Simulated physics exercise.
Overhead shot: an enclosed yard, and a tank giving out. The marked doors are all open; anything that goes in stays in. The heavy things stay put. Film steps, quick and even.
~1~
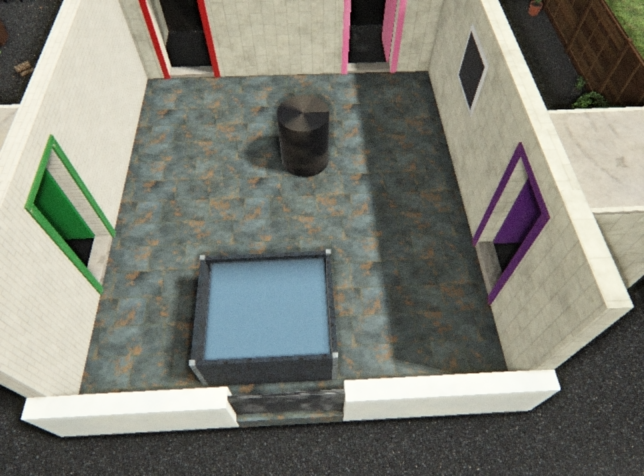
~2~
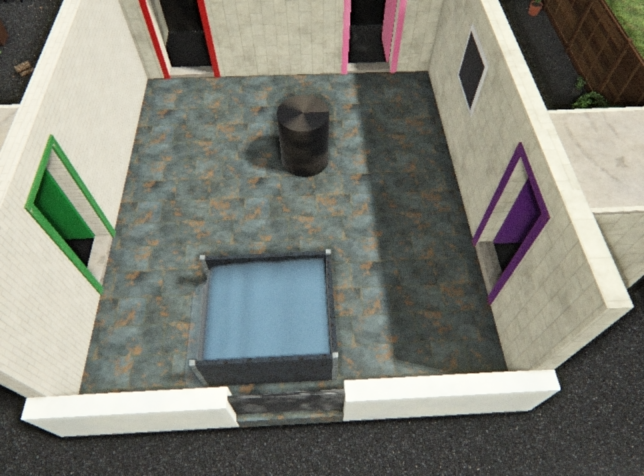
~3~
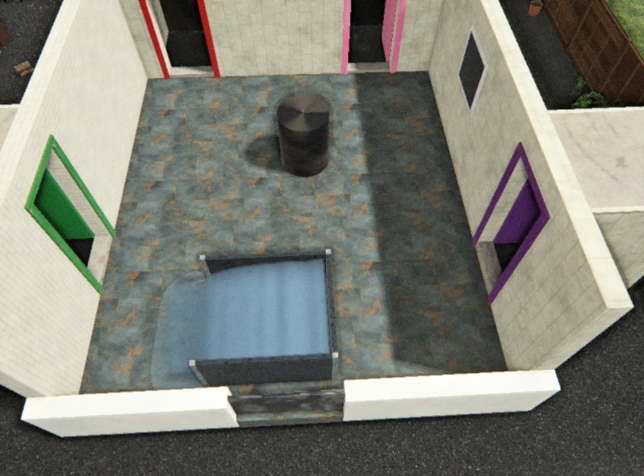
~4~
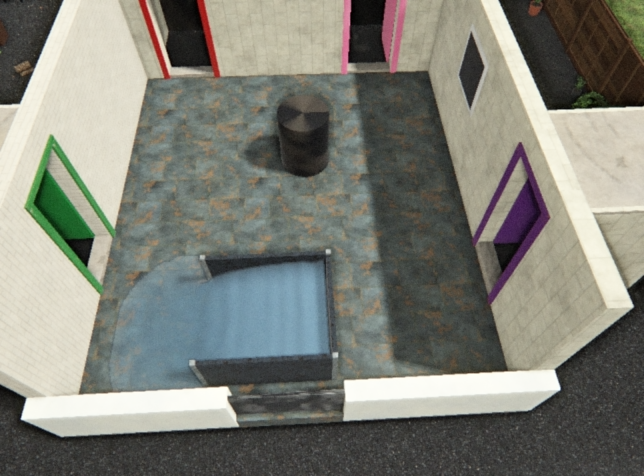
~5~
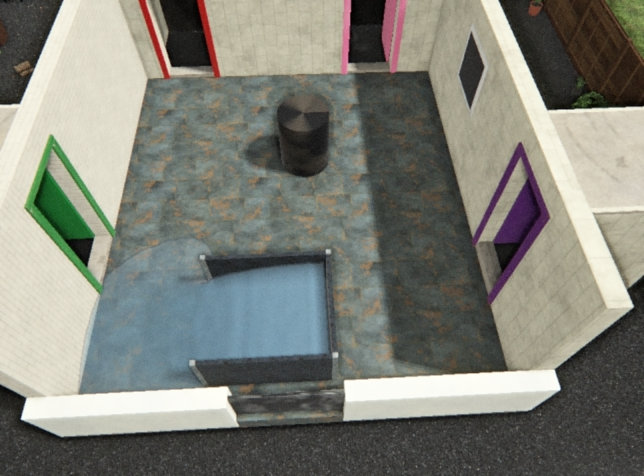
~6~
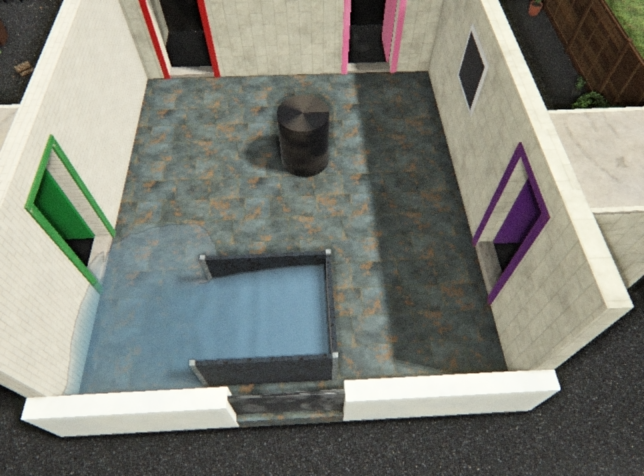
Water pouring from the opened left side of a square tank, spreading across the tiled yard to the left wall.
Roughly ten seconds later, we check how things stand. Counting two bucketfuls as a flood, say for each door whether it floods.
The purple door keeps inside the allowance there, the green door exceeds the allowance there, the pink door keeps inside the allowance there, the red door exceeds the allowance there.
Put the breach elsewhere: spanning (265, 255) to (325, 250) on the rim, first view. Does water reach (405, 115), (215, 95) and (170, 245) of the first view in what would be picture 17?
So: Wetted, then wetted, then spared.
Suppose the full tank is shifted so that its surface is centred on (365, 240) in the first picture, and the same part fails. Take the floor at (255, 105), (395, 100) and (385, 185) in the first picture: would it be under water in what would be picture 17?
Going through the three spots in turn: Stays untouched, stays untouched, stays untouched.
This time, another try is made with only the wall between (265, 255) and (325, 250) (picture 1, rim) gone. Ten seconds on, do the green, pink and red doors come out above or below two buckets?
Result: Green door misses it, pink door tops it, red door tops it.
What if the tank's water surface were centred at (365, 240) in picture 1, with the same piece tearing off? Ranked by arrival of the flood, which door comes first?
The green one, I reckon.
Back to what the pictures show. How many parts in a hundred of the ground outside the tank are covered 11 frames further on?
About 25 per cent.
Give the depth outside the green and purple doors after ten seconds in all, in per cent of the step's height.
The first comes to about 40 percent, the second to about 50 percent.
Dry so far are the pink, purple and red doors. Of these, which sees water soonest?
My pick for first is the red door.
A moment on, water covers 15 % of the floor; the purple door not reached, the green door over two buckets in, the pink door not reached, the red door not reached.
Next, water covers 25 % of the floor; the purple door not reached, the green door far over two buckets in, the pink door not reached, the red door not reached.
Then, water covers 50 % of the floor; the purple door not reached, the green door far over two buckets in, the pink door not reached, the red door over two buckets in.
Later, water covers 70 % of the floor; the purple door wet at the sill, nothing in, the green door far over two buckets in, the pink door wet at the sill, nothing in, the red door far over two buckets in.
In the end, water covers 90 % of the floor; the purple door wet at the sill, nothing in, the green door far over two buckets in, the pink door under two buckets in, the red door far over two buckets in.
